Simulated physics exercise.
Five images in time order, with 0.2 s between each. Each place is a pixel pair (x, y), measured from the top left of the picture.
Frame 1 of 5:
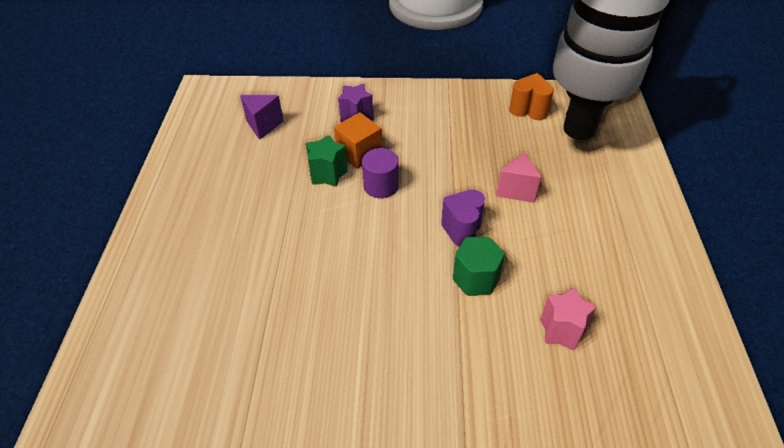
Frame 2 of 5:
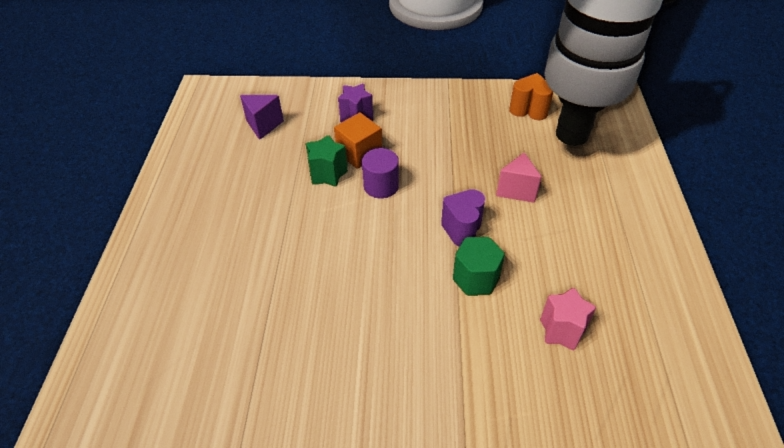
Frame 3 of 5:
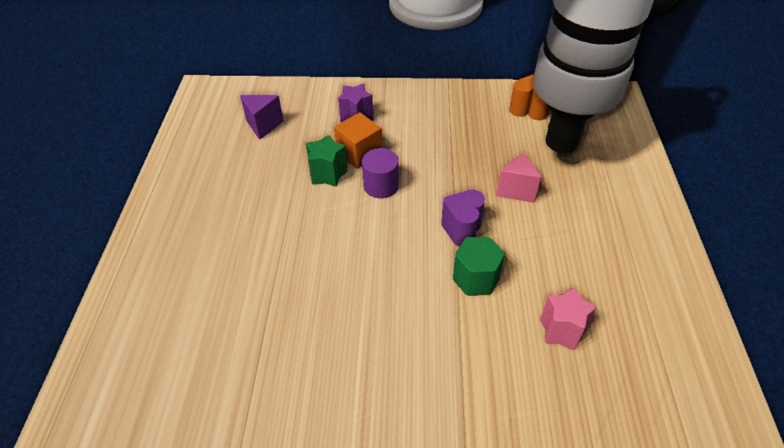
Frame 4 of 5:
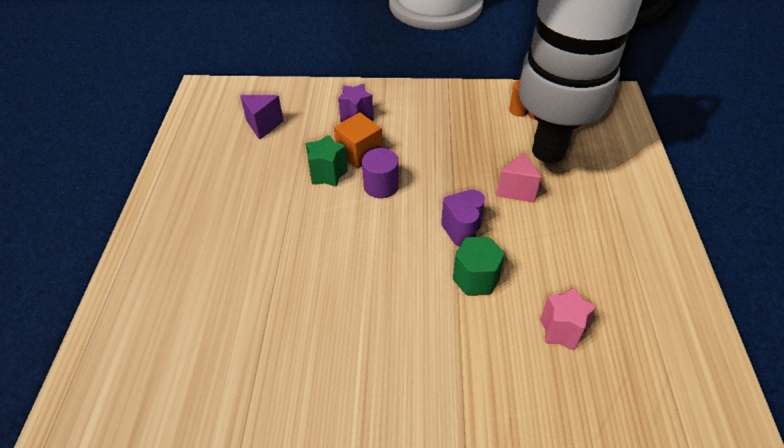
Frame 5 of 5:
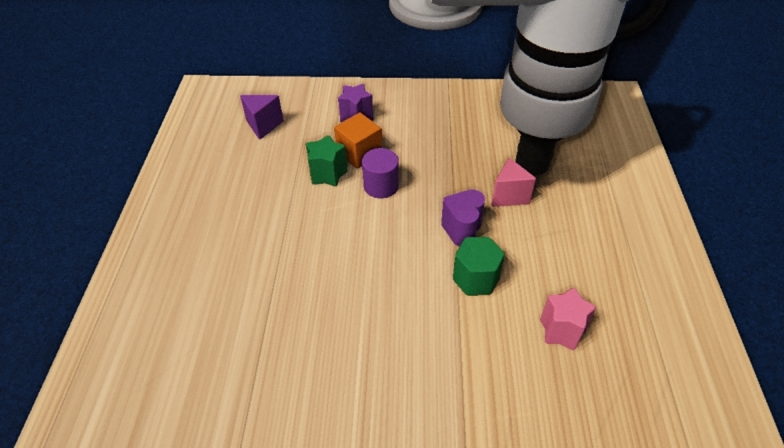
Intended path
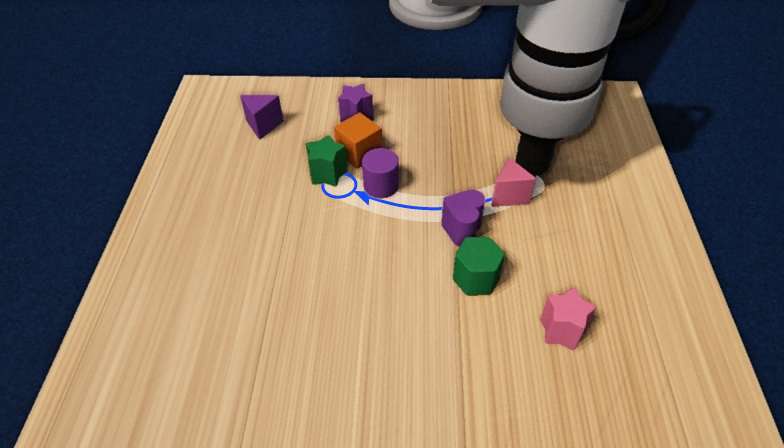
In the video, a robotic arm with a dark tip moves left and slightly toward the viewer over a wooden board of colored blocks, passing in front of an orange block, then nudges the pink triangular block slightly left.
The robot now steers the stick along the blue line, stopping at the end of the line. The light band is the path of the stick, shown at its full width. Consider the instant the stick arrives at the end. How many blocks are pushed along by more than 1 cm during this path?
It's going to be three or more.
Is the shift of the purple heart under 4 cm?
It seems so.
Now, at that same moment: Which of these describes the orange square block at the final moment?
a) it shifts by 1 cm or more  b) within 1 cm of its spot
Choice a: It shifts by 1 cm or more.
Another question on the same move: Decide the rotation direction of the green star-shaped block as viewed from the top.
It turns counter-clockwise.
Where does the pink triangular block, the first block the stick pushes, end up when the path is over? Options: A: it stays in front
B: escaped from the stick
Option B.
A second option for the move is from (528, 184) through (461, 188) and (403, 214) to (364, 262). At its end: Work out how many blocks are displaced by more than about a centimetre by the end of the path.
Blocks that move over 1 cm: One.
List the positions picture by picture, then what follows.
Lower end of the stick (579, 131), tops of blocks, green star-shaped block (324, 148), orange square block (358, 127), purple cylinder (380, 160), purple heart (466, 204), pink triangular block (522, 166), in the first frame.
Stick (572, 136), blocks as before, in the second frame.
Stick (562, 143), blocks as before, in the third frame.
Stick (549, 153), blocks as before, in the fourth frame.
Stick (532, 165), green star-shaped block (324, 148), orange square block (358, 127), purple cylinder (380, 160), purple heart (466, 204), pink triangular block (514, 172), in the fifth frame.
The drawn path runs from (528, 184) by way of (469, 205) and (400, 206) to (339, 185).
The first path, step by step. One third of the way, stick (471, 186); purple heart (449, 219), turned 40° clockwise; pink triangular block (475, 202), turned 60° anticlockwise.
Two thirds of the way, stick (400, 186); purple heart (449, 219), turned 45° clockwise; pink triangular block (475, 203), turned 65° anticlockwise.
At the end, stick (337, 166); green star-shaped block (309, 143), turned 45° anticlockwise; orange square block (354, 113), turned 45° clockwise; purple cylinder (341, 135); purple heart (449, 219), turned 45° clockwise; pink triangular block (475, 203), turned 65° anticlockwise.
